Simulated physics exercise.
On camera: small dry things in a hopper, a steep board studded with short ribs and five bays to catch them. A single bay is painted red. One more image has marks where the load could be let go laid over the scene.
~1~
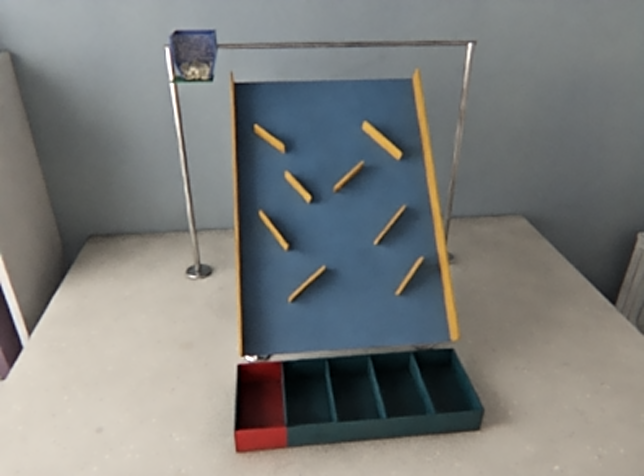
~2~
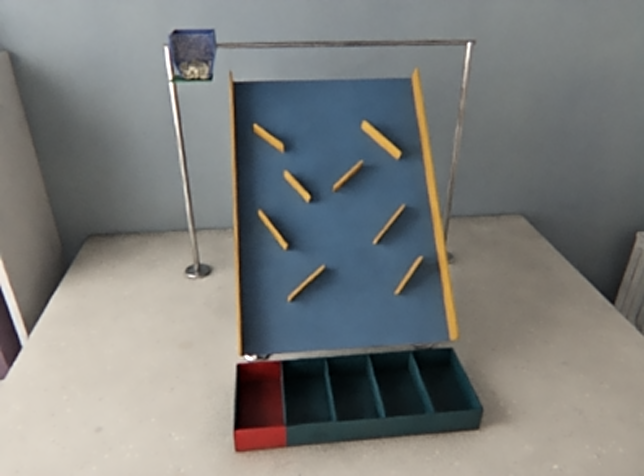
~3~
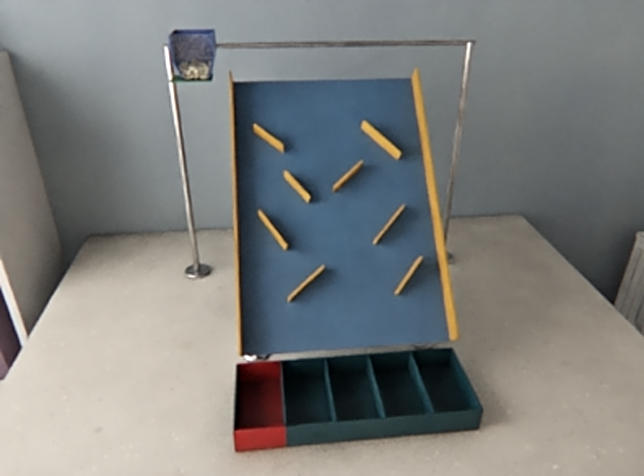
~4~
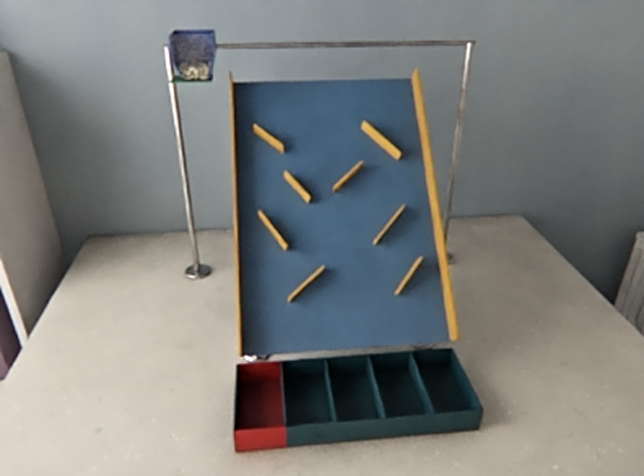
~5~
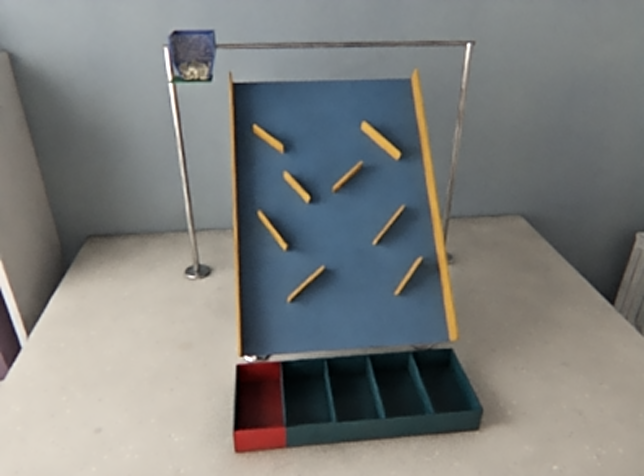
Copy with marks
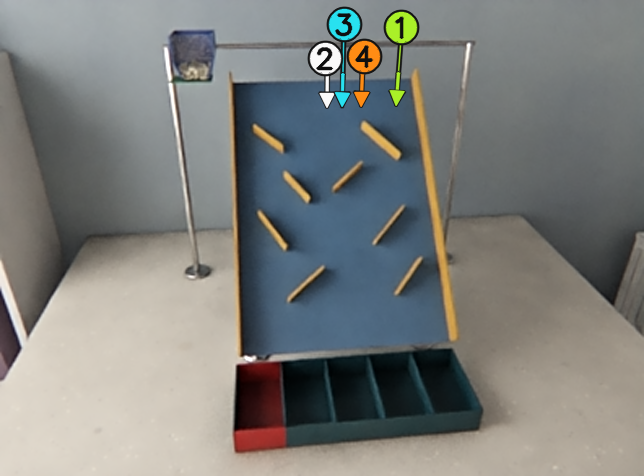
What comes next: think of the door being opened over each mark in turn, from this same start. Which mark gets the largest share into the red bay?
Go for 3.
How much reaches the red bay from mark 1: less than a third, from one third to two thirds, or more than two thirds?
Mark 1 gives less than a third.
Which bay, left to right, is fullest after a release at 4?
The fifth from the left.
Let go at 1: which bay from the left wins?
The fifth.
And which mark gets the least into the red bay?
That is mark 1.
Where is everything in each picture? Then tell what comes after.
Hopper near (194, 72), white beans, door shut, in the first frame.
Ribs (254, 124) to (283, 146), (364, 120) to (401, 153), (285, 171) to (310, 197), in the second frame.
Ribs (334, 187) to (362, 161), (259, 210) to (287, 246), (376, 240) to (404, 205), in the third frame.
Ribs (289, 299) to (324, 266), (398, 292) to (422, 257), in the fourth frame.
Red bay near (260, 438), number 1 of 5 from the left, in the fifth frame.
On the marked copy, mark 1 meets the board at (396, 100); mark 2 meets the board at (327, 102); mark 3 meets the board at (342, 101); mark 4 meets the board at (361, 101).
With 1, none at all in the red bay, the whole lot in other bays.
With 2, close to a third in the red bay, close to two thirds in other bays.
With 3, close to half in the red bay, close to a third in other bays, a small share held on the board.
With 4, close to a third in the red bay, close to two thirds in other bays.
